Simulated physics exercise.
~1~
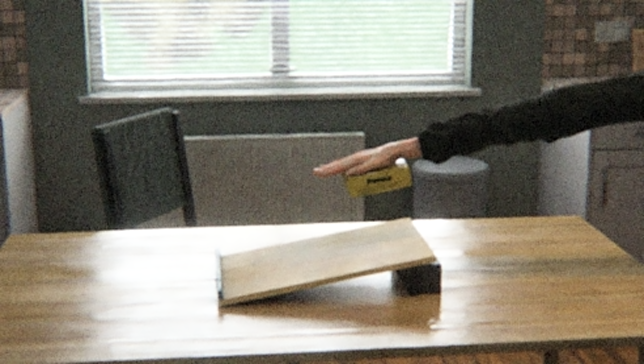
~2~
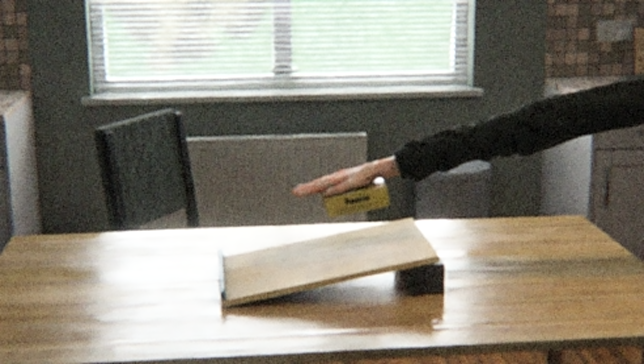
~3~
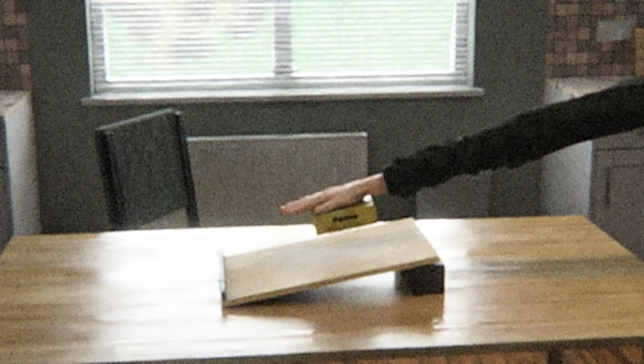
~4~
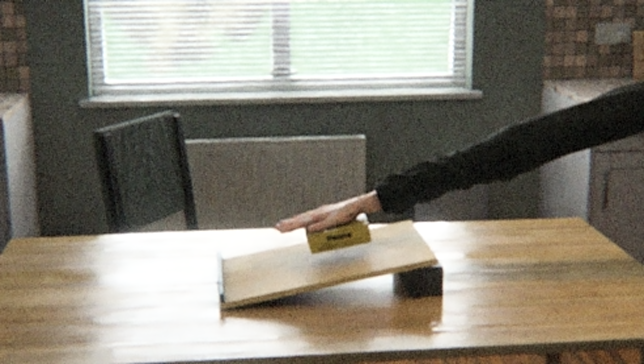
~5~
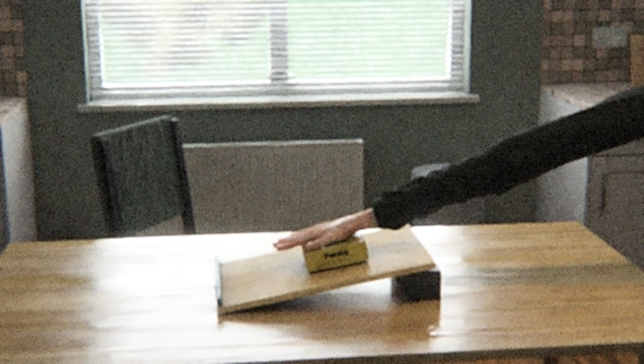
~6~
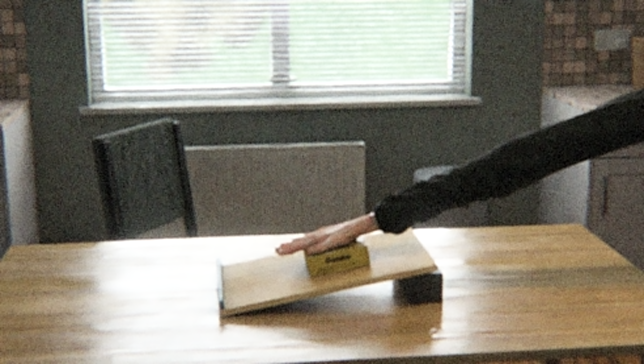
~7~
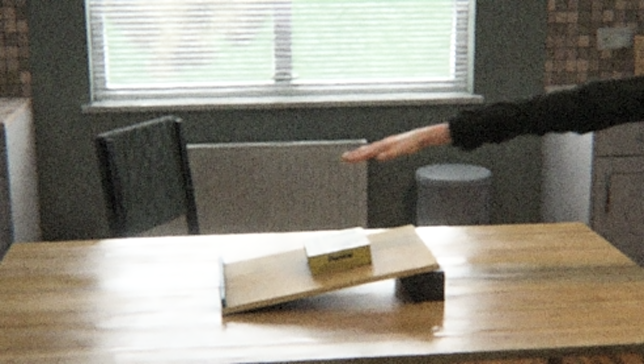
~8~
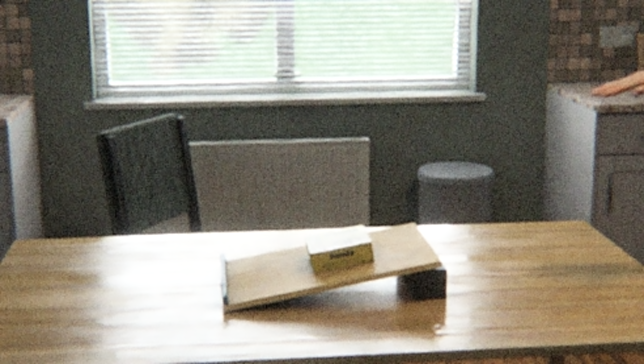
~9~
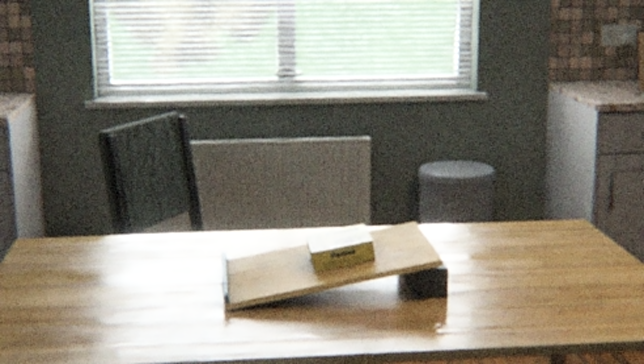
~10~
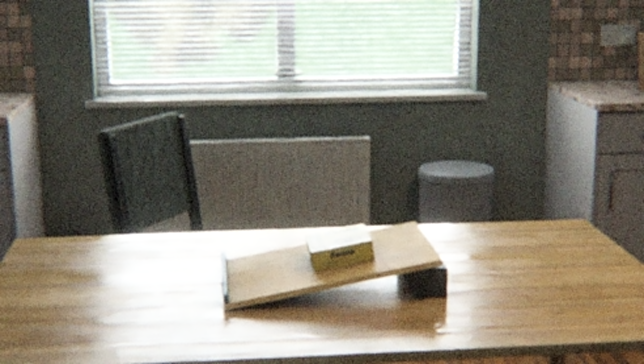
In a kitchen or dining room, seen from across a shiny wooden table by a slightly swaying camera, a pale board slopes down to the left, its right end propped on a dark block. Behind it are a dark chair at left, a window with blinds and a grey bin. A dark-sleeved arm reaches in from the right, holding a small yellow packet above the board. The hand moves left and down and sets the packet on the slope. It lets go and draws back out to the right. The packet stays resting on the tilted board, without sliding.
